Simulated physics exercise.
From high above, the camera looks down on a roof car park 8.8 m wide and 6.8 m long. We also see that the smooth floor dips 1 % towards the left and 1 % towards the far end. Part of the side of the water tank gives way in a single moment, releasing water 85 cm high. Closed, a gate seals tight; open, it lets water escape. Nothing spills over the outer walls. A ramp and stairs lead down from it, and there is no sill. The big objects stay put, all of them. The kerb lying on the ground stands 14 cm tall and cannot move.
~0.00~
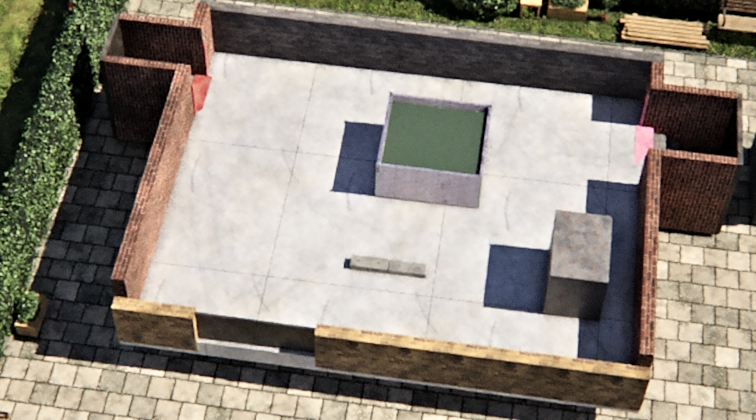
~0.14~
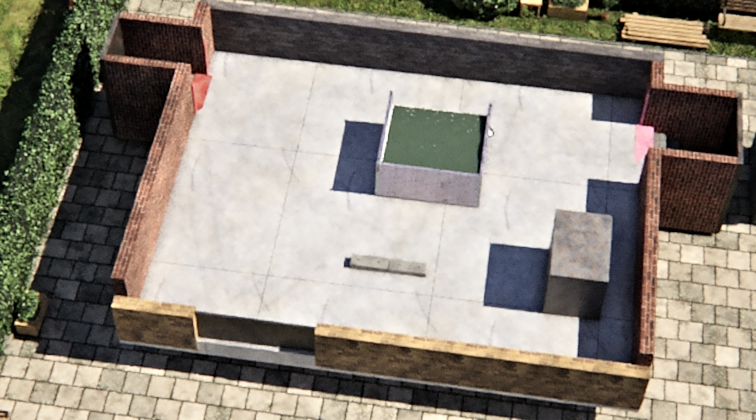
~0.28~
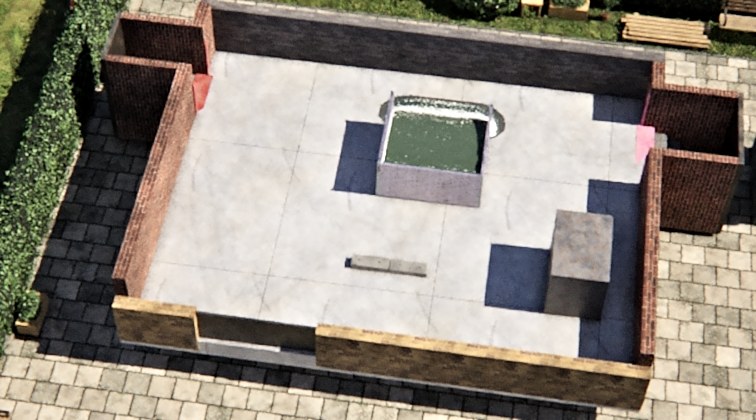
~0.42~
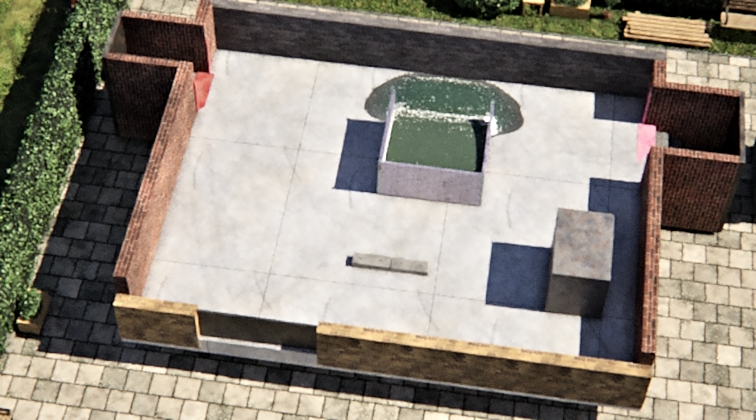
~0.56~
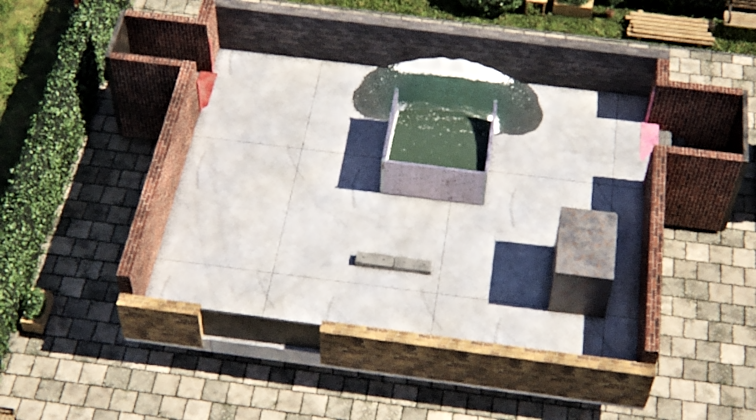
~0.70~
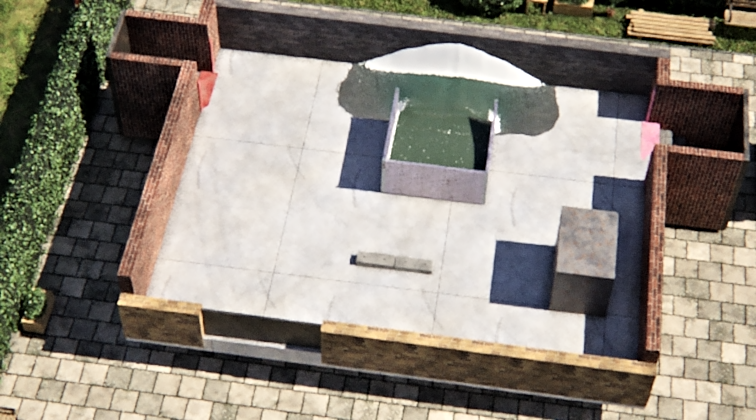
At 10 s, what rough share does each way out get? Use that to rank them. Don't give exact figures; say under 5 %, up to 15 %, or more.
The gate ends up with less than 5 %, the stairwell (marked pink) ends up with more than 15 %, the down ramp (marked red) ends up with over 15 %.
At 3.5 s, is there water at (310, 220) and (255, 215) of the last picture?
Not yet touched, then not yet touched.
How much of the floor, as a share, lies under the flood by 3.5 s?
About 40 per cent.
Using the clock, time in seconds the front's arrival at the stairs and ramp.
Stairs: 2.0 s; ramp: 2.0 s.
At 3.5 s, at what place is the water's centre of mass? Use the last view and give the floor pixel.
Pixel position near (423, 118).
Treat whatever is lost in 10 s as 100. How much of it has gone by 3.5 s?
Roughly 45 per cent has gone by then.
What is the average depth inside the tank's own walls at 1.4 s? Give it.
33 cm.
After 1.4 s water covers 15 % of the floor and is deepest (57 cm) near (447, 76); gone so far, the gate 0 %, the stairwell (marked pink) 0 %, the down ramp (marked red) 0 %.
After 2.2 s water covers 30 % of the floor and is deepest (40 cm) near (220, 51); gone so far, the gate 0 %, the stairwell (marked pink) 1 %, the down ramp (marked red) 1 %.
After 3.5 s water covers 40 % of the floor and is deepest (26 cm) near (220, 51); gone so far, the gate 0 %, the stairwell (marked pink) 9 %, the down ramp (marked red) 7 %.
After 6.0 s water covers 60 % of the floor and is deepest (13 cm) near (218, 57); gone so far, the gate 0 %, the stairwell (marked pink) 16 %, the down ramp (marked red) 15 %.
After 10.0 s water covers 90 % of the floor and is deepest (8 cm) near (218, 57); gone so far, the gate 0 %, the stairwell (marked pink) 19 %, the down ramp (marked red) 20 %.
